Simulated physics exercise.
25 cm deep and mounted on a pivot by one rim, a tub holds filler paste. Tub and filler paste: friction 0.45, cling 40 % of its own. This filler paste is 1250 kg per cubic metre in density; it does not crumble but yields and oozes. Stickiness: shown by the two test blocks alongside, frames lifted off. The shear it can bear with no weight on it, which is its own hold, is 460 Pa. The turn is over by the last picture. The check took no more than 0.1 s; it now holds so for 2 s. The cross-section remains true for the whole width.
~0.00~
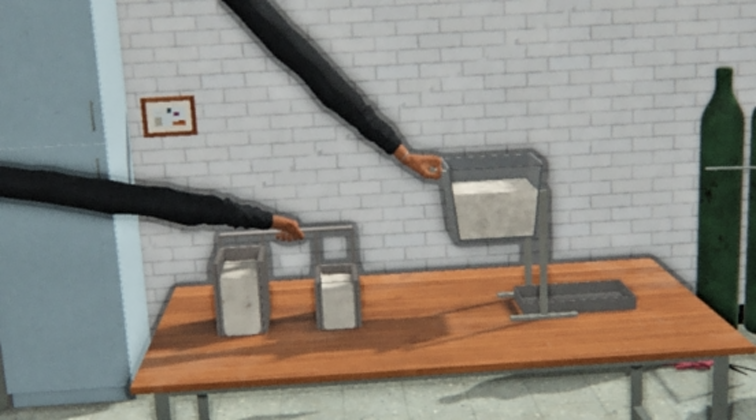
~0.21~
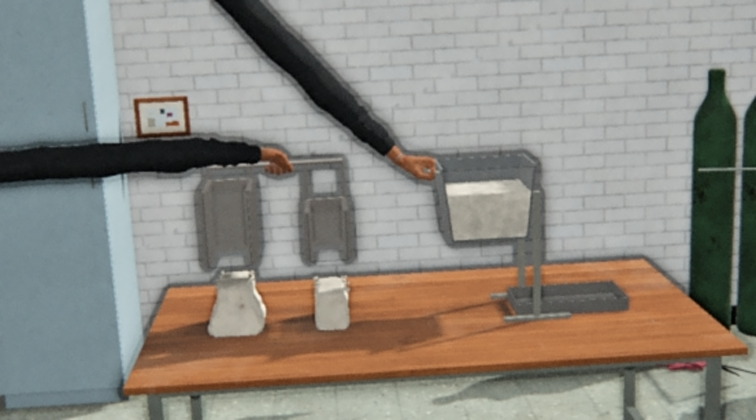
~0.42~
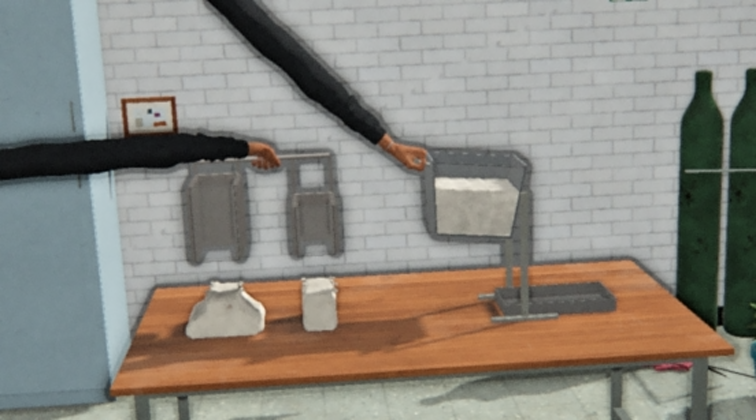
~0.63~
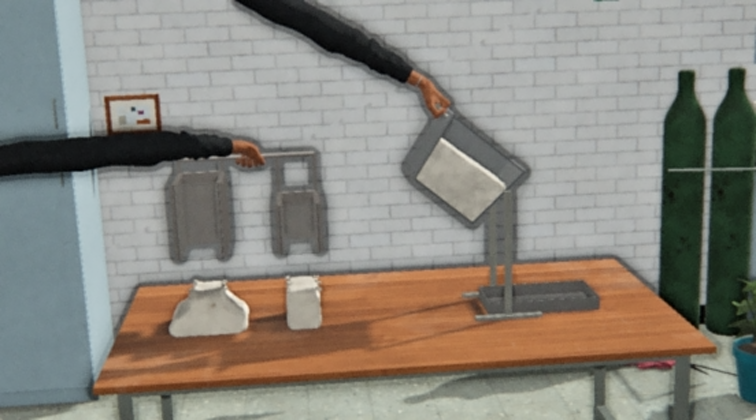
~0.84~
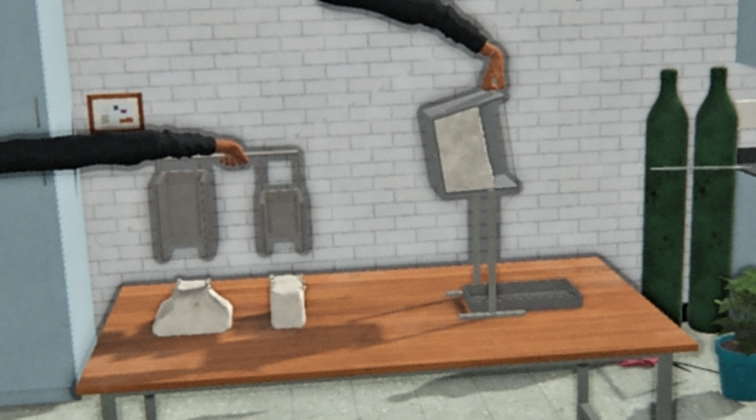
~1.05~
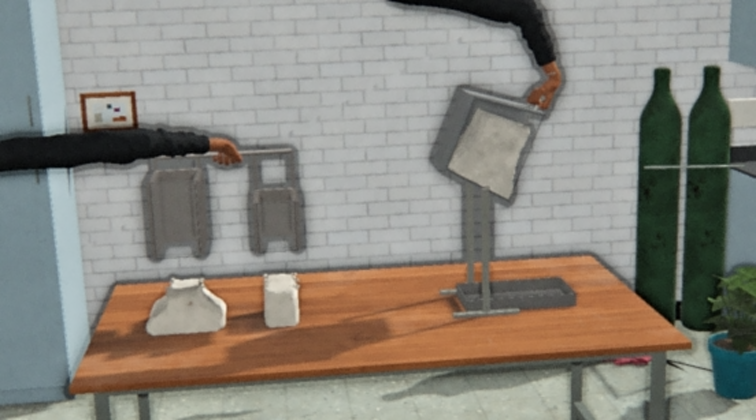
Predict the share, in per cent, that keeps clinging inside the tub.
I would say roughly 0 percent.
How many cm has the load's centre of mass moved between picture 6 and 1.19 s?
Shift: Roughly 17 cm.
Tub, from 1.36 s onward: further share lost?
Load share from then on: Near 0 %.
By 1.19 s, the tub is at 113 degrees and holds 33 %.
By 1.36 s, the tub is at 113 degrees and holds 0 %.
By 1.53 s, the tub is at 113 degrees and holds 0 %.
By 1.70 s, the tub is at 113 degrees and holds 0 %.
By 3.05 s, at the end, the tub is at 113 degrees and holds 0 %.
